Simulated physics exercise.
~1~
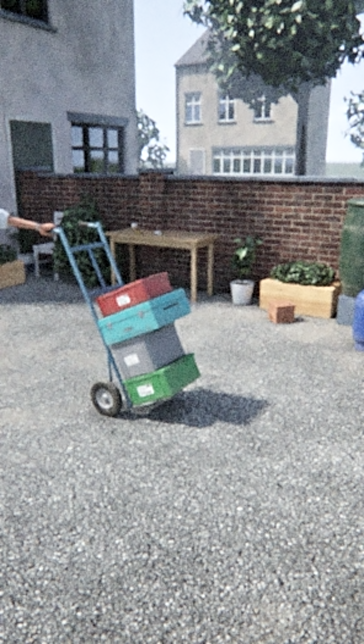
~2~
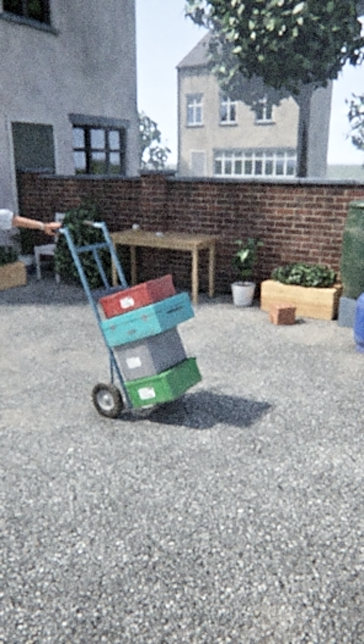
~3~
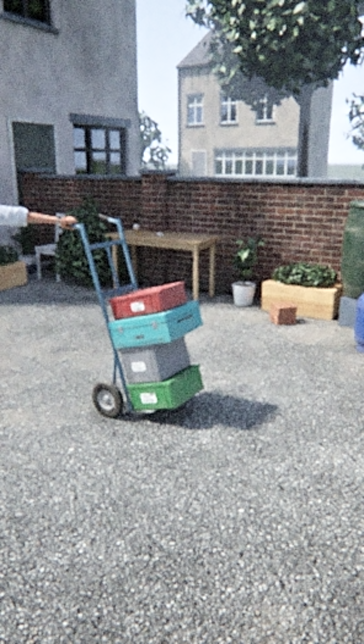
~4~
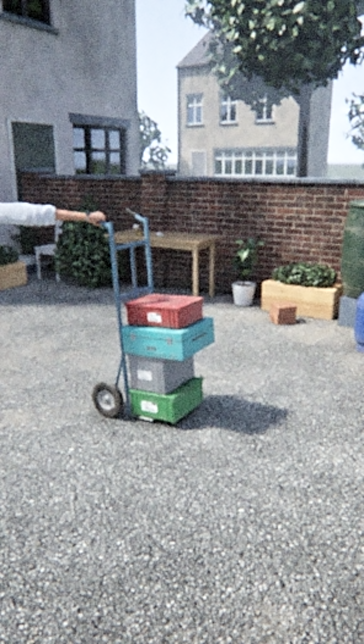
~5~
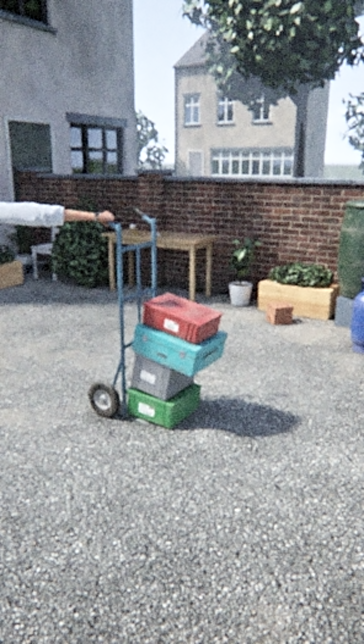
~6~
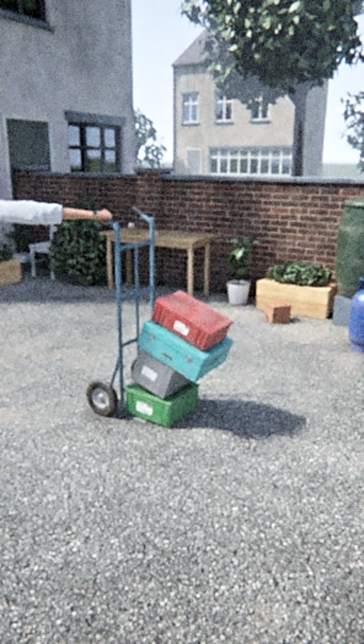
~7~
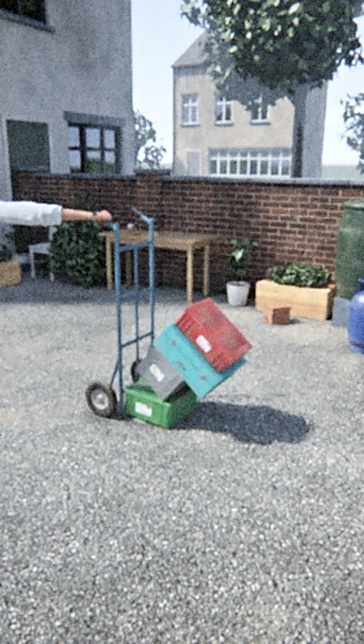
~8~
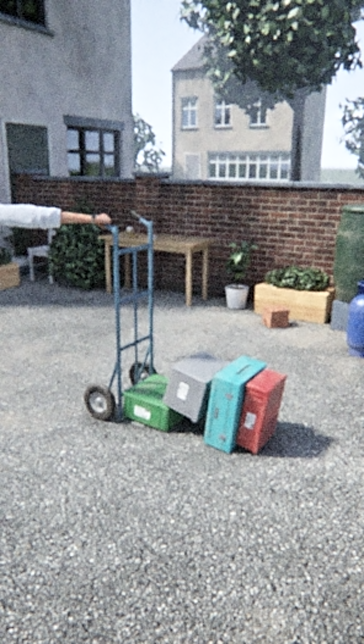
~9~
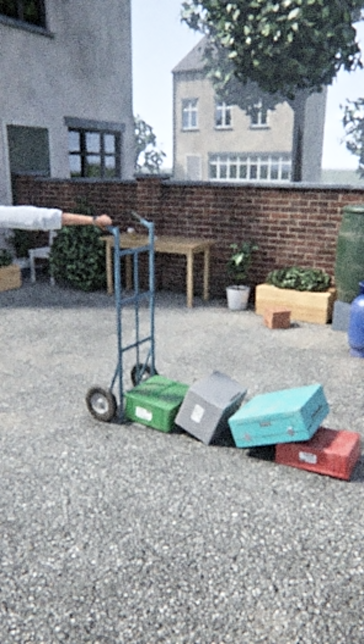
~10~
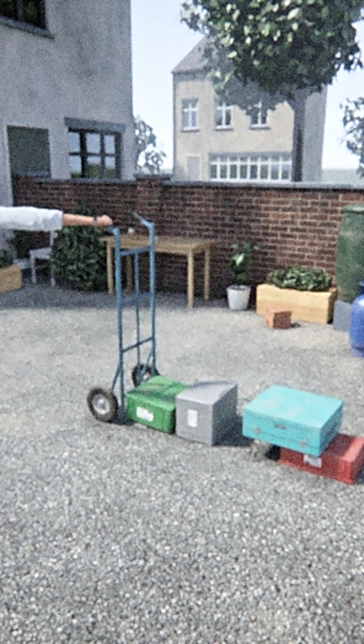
An arm reaching in from the left grips a blue hand truck in a sunny gravel yard, seen from a slightly swaying viewpoint facing a brick wall, wooden table and planters. Stacked on the tilted truck are a green tote at the bottom, then a grey tote, a turquoise toolbox and a red tote. The arm swings the truck upright and holds it still, but the upper load keeps leaning right. The grey tote, toolbox and red tote topple together, spilling onto the gravel. Finally, the green tote stays upright by the truck, the grey one lies beside it, and the turquoise toolbox rests against the red tote farther right.
